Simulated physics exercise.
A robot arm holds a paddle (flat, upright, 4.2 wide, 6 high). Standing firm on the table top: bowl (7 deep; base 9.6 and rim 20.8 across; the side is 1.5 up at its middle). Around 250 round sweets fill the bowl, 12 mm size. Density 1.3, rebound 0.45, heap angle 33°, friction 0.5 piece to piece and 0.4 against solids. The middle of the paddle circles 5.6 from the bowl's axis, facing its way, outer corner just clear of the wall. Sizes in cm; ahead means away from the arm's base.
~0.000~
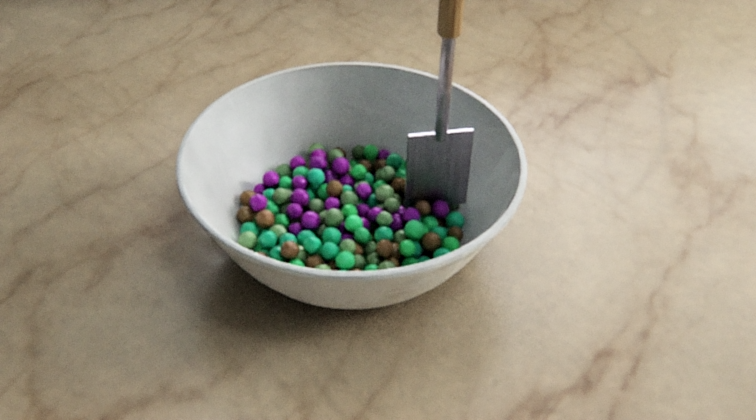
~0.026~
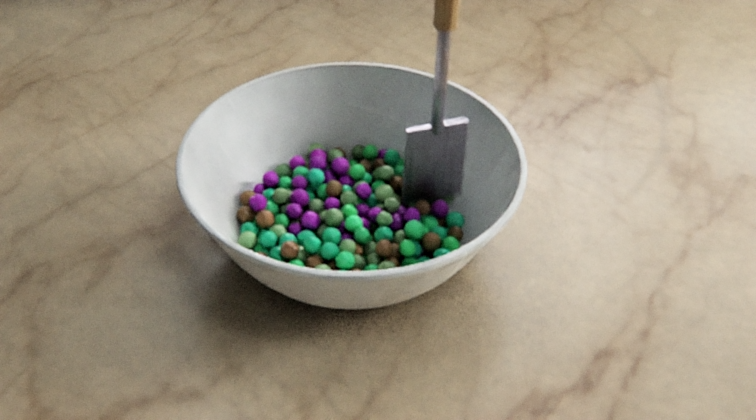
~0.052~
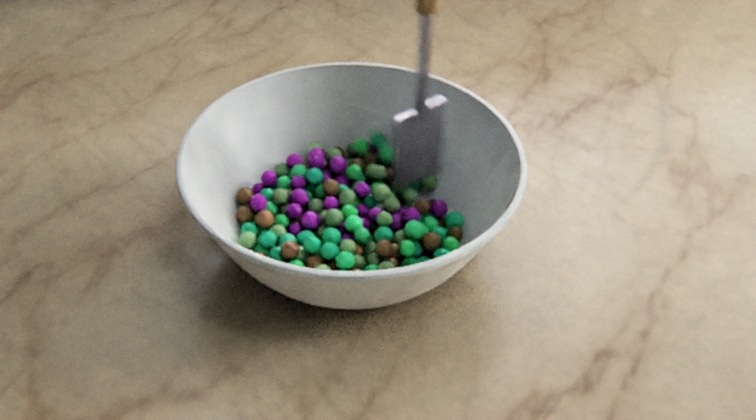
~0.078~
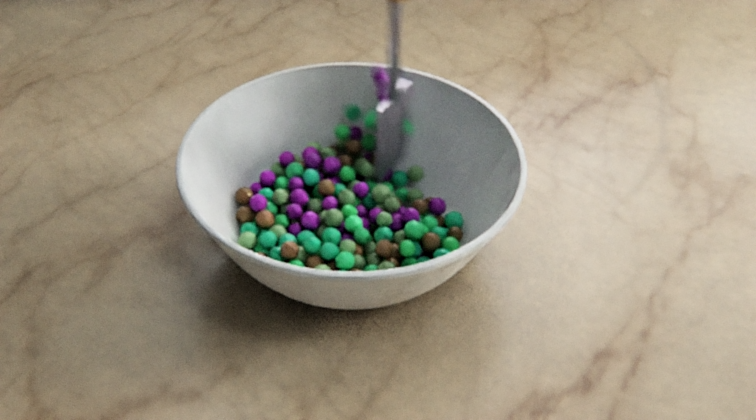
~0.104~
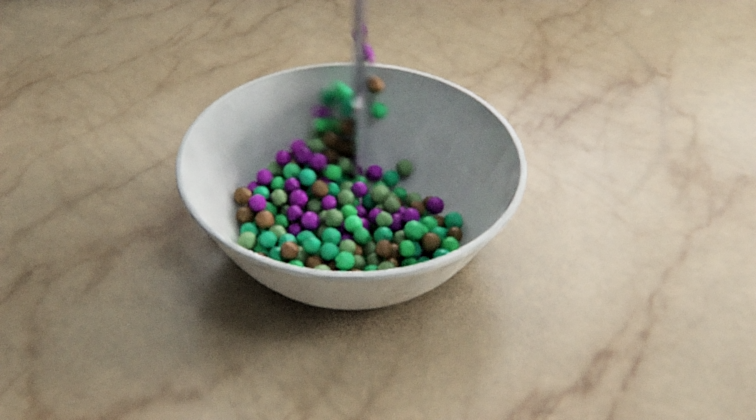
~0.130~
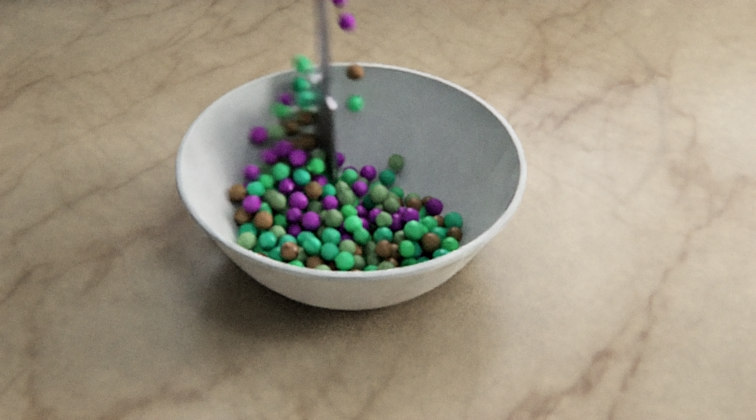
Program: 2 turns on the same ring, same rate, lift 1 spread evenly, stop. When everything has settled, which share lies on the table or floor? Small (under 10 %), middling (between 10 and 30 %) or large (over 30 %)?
Answer: Middling; between 10 and 30 % of the round sweets finish on the table or floor.
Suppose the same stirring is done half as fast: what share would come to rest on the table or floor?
It would be near 0 per cent.
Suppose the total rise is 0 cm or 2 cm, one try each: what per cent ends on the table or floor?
About 25 and 10 per cent.
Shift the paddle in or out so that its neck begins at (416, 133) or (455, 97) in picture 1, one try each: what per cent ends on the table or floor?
Some 5 and 0 per cent.
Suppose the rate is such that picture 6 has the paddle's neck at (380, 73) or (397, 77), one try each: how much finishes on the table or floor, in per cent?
About 0 and 0 per cent.
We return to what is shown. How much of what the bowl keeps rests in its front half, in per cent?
About 50 per cent.
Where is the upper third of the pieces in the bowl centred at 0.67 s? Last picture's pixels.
Around (318, 219).
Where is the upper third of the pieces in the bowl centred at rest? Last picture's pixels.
Around (369, 213).
After 0.40 s, 340° round, highest piece 9 above the table; 224 in the bowl, 10 on the table or floor, 13 in flight or on the tool.
After 0.67 s, 221° round, highest piece 9 above the table; 215 in the bowl, 30 on the table or floor, 2 in flight or on the tool.
After 1.00 s, 0° round, highest piece 5 above the table; 211 in the bowl, 36 on the table or floor.
After 1.70 s, 0° round, highest piece 5 above the table; 211 in the bowl, 36 on the table or floor.
At rest, 211 in the bowl, 36 on the table or floor. That is 15 % on the table or floor.
